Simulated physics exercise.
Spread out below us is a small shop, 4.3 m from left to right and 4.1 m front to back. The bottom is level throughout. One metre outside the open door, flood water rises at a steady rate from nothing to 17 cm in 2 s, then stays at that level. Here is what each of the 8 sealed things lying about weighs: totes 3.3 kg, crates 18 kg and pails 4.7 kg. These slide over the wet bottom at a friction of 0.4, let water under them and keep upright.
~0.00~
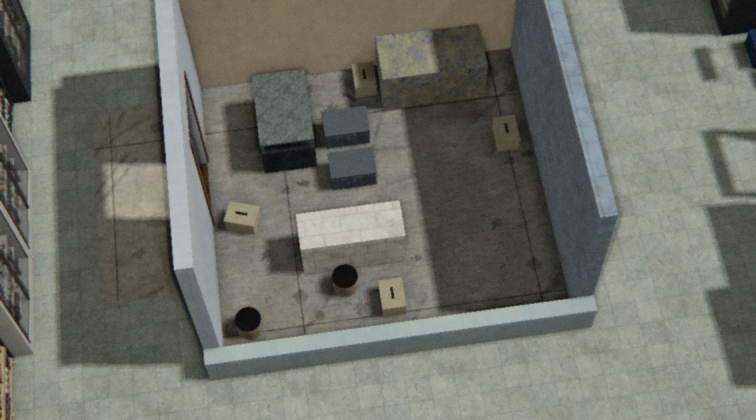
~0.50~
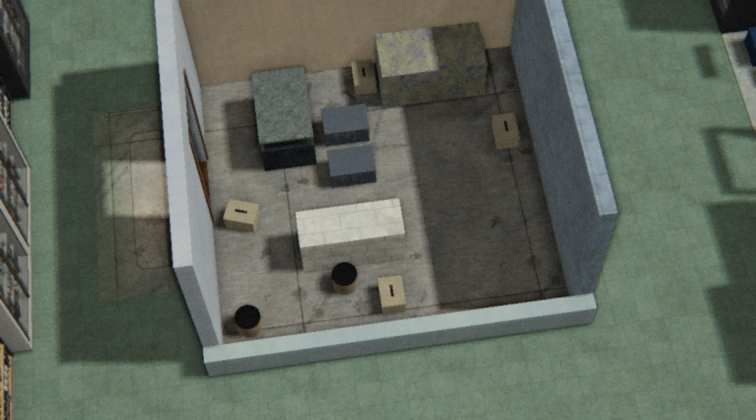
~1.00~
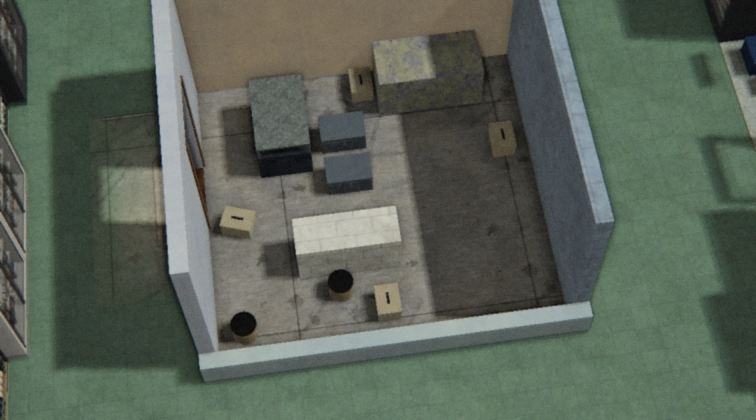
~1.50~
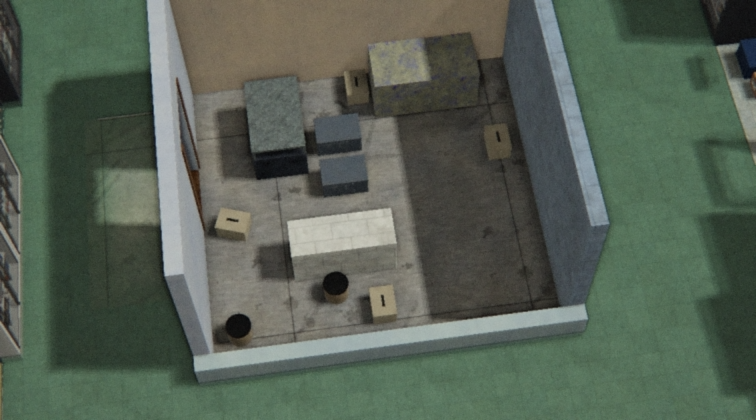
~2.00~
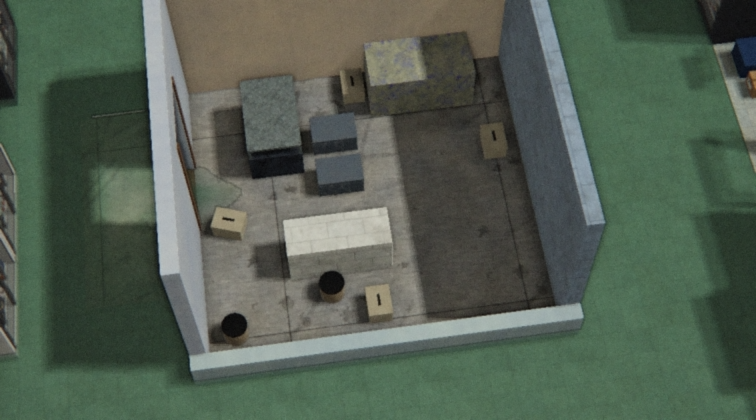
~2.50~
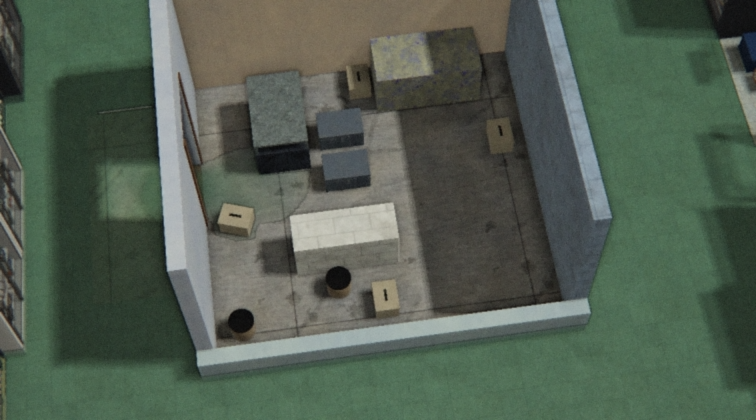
Small roofless shop seen from above, its crates and pails staying still as the surrounding ground turns from pale grey to green.
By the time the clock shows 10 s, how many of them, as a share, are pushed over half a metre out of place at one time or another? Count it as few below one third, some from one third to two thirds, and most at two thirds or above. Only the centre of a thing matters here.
Few.
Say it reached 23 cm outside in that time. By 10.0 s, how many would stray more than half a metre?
In that case the number is 4.
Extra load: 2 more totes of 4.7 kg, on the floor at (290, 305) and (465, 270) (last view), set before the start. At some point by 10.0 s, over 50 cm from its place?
First one stays within it, second one stays within it.
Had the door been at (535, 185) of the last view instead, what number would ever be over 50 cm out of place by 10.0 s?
So the tally would be 3.
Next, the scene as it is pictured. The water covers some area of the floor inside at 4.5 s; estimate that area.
My estimate is roughly 7.0 m2.
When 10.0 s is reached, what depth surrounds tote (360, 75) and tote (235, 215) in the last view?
Depth approx. 6 cm / 3 cm.
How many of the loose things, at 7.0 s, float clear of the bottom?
By my count, 1.
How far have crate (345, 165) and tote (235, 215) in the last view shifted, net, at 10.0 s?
First 0 cm, then 60 cm.
After 3.5 s 0 of 8 are over 50 cm from their spots; 0 afloat.
After 4.5 s 1 of 8 are over 50 cm from their spots; 0 afloat.
After 7.0 s 1 of 8 are over 50 cm from their spots; 1 afloat.
After 10.0 s 2 of 8 are over 50 cm from their spots, and 2 have been at some point; 3 afloat.
